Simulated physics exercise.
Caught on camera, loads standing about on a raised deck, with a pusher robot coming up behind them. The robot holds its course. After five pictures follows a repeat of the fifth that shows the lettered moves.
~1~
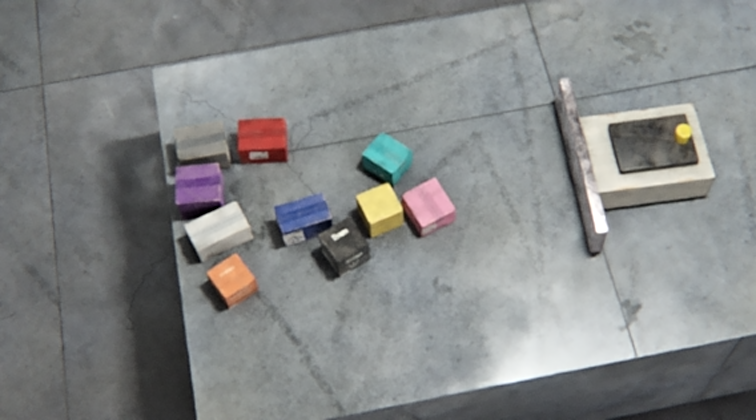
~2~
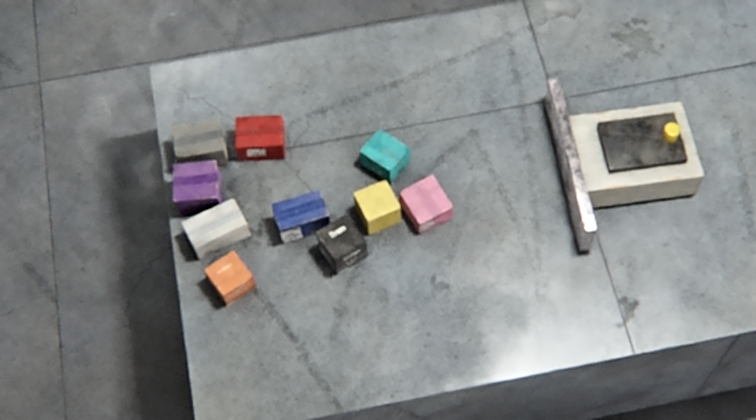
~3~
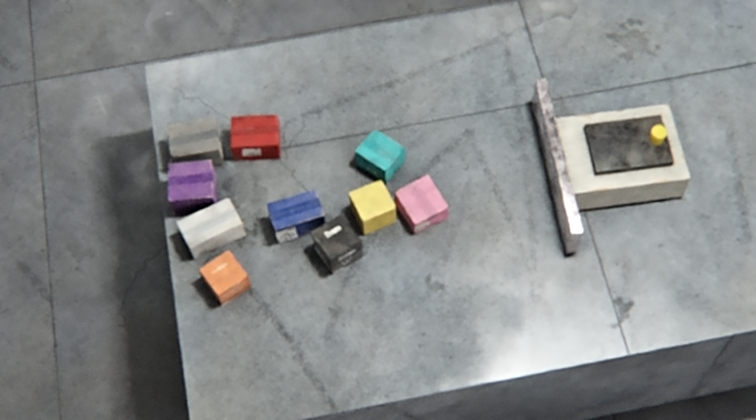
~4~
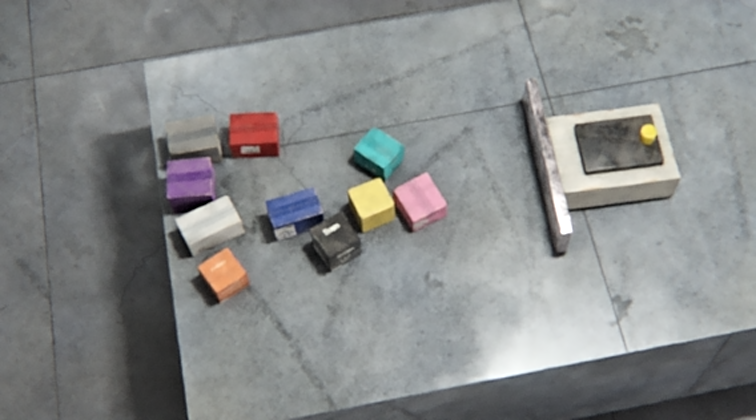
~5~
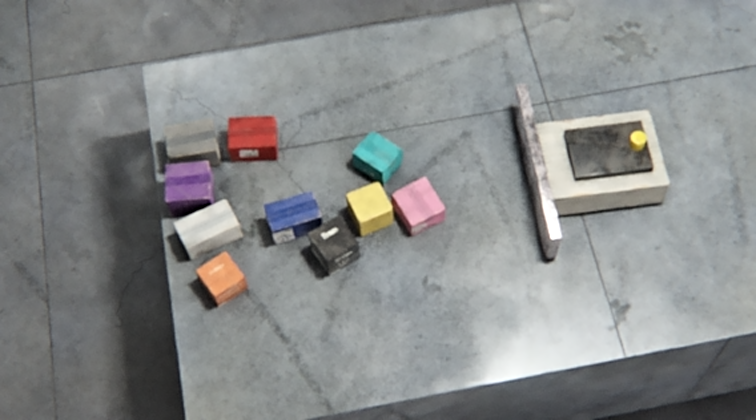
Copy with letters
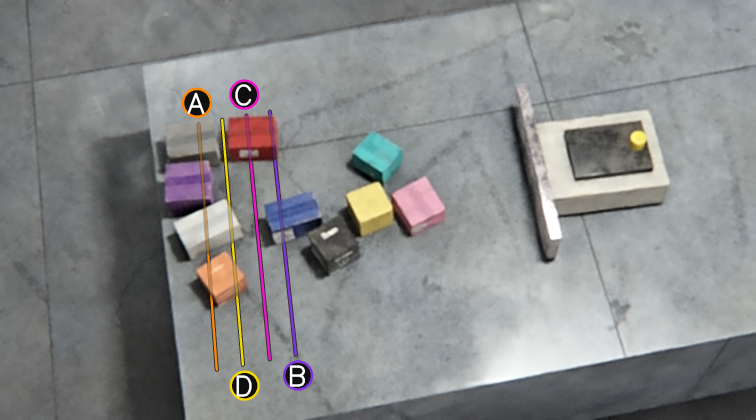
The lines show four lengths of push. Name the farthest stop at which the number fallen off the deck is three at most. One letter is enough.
At D, and not beyond.
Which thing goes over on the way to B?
The white parcel goes over.
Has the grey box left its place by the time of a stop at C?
Yes.
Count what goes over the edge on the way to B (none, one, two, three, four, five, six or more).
One.
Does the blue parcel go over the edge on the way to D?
By then, yes.
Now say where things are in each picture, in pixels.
The first picture shows black box (344, 247); blue parcel (304, 219); orange box (233, 282).
The second picture shows robot (636, 143); pink parcel (426, 205).
The third picture shows robot (622, 145); yellow crate (373, 207).
The fourth picture shows robot (613, 144); grey box (194, 142).
The fifth picture shows robot (603, 150); turquoise parcel (378, 158); black box (334, 246); blue parcel (294, 218).
On the marked copy, A at (207, 240); B at (282, 227); C at (258, 231); D at (232, 236).
Following D. Soon after the start, robot (494, 170); pink parcel (404, 204); purple box (191, 190).
Later, robot (385, 190); white parcel (161, 232); blue parcel (216, 230).
In the end, robot (298, 205); blue parcel over the edge; white parcel over the edge; two fallen.
As for the rest, A drops five; B is within the limit but short; C is within the limit but short.
